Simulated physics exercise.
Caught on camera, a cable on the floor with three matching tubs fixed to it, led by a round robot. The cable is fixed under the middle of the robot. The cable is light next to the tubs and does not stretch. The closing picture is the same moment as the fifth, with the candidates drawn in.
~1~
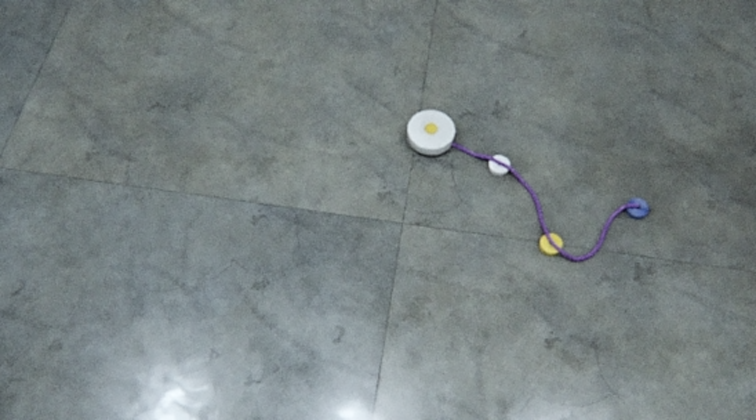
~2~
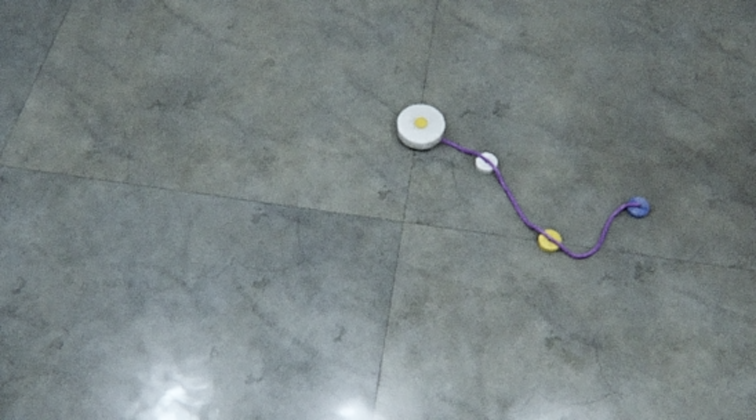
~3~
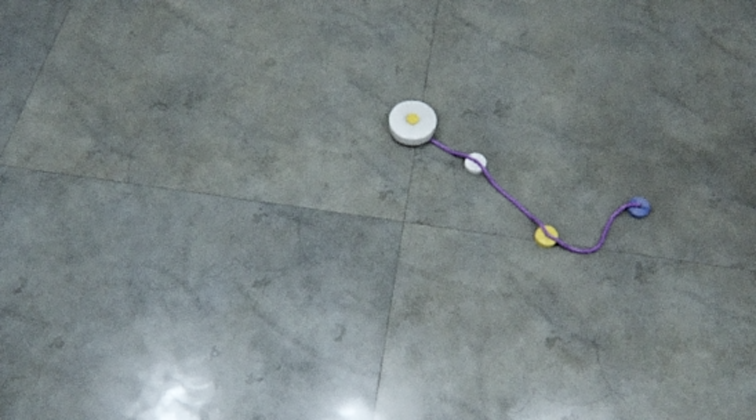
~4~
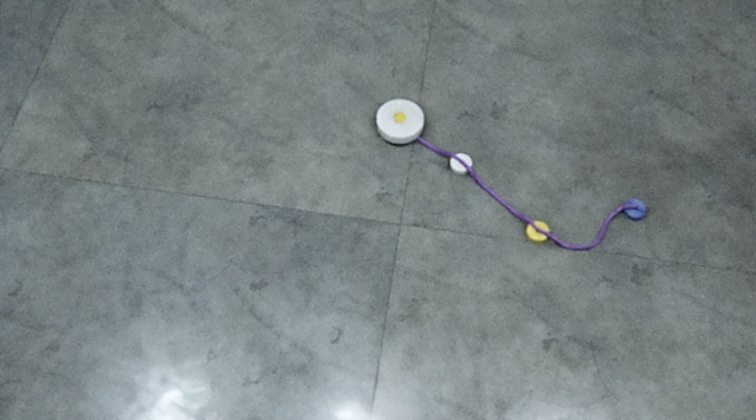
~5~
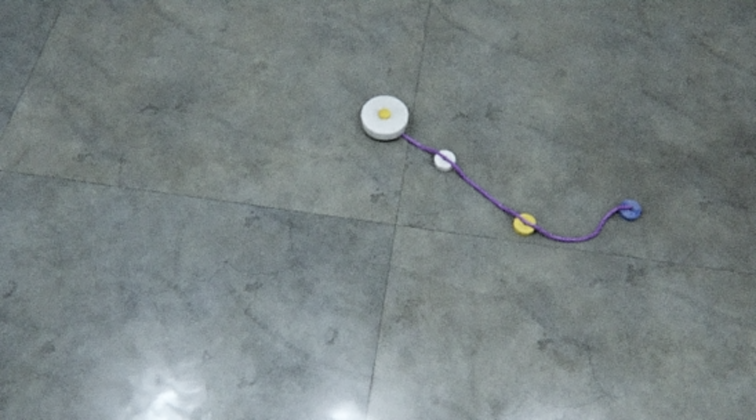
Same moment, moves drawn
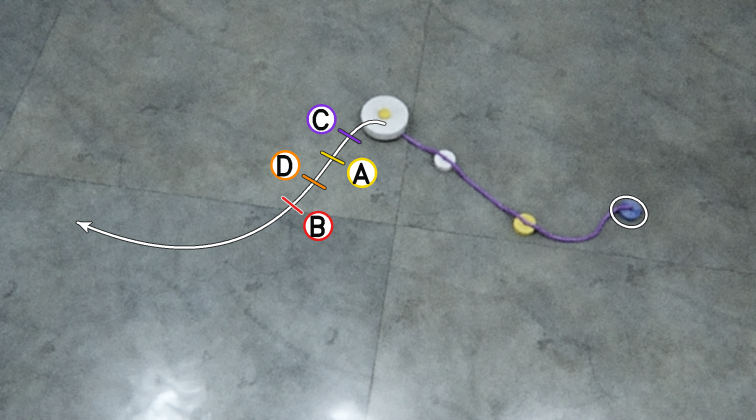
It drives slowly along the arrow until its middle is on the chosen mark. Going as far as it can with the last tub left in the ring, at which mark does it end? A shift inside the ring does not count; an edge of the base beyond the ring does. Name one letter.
All is well up to A.
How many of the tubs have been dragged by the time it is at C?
By then, two.
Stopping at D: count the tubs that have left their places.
Three.
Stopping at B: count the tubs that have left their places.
Three.
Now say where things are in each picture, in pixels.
In the first picture, white tub (499, 165); robot (431, 134); blue tub (637, 208).
In the second picture, robot (421, 128); yellow tub (550, 240); white tub (486, 163); blue tub (638, 207).
In the third picture, robot (412, 124); yellow tub (546, 236); white tub (475, 163); blue tub (639, 207).
In the fourth picture, robot (400, 122); yellow tub (538, 232); white tub (461, 163); blue tub (635, 209).
In the fifth picture, robot (385, 119); yellow tub (525, 224); white tub (445, 160); blue tub (630, 210).
On the marked copy, A at (333, 158); B at (292, 205); C at (350, 136); D at (314, 182); the ring at (629, 212); the route from (384, 124) via (260, 229) to (78, 222).
Following A. Soon after the start, robot (361, 121); blue tub (630, 210); yellow tub (511, 212); white tub (428, 153).
Later, robot (344, 138); blue tub (629, 210); yellow tub (507, 206); white tub (418, 154).
In the end, robot (332, 153); blue tub (627, 210); yellow tub (504, 201); white tub (408, 160); the ringed tub at the far end is still in its ring.
As for the rest, B drags the last tub to (598, 207); C is safe but short; D drags the last tub to (618, 210).
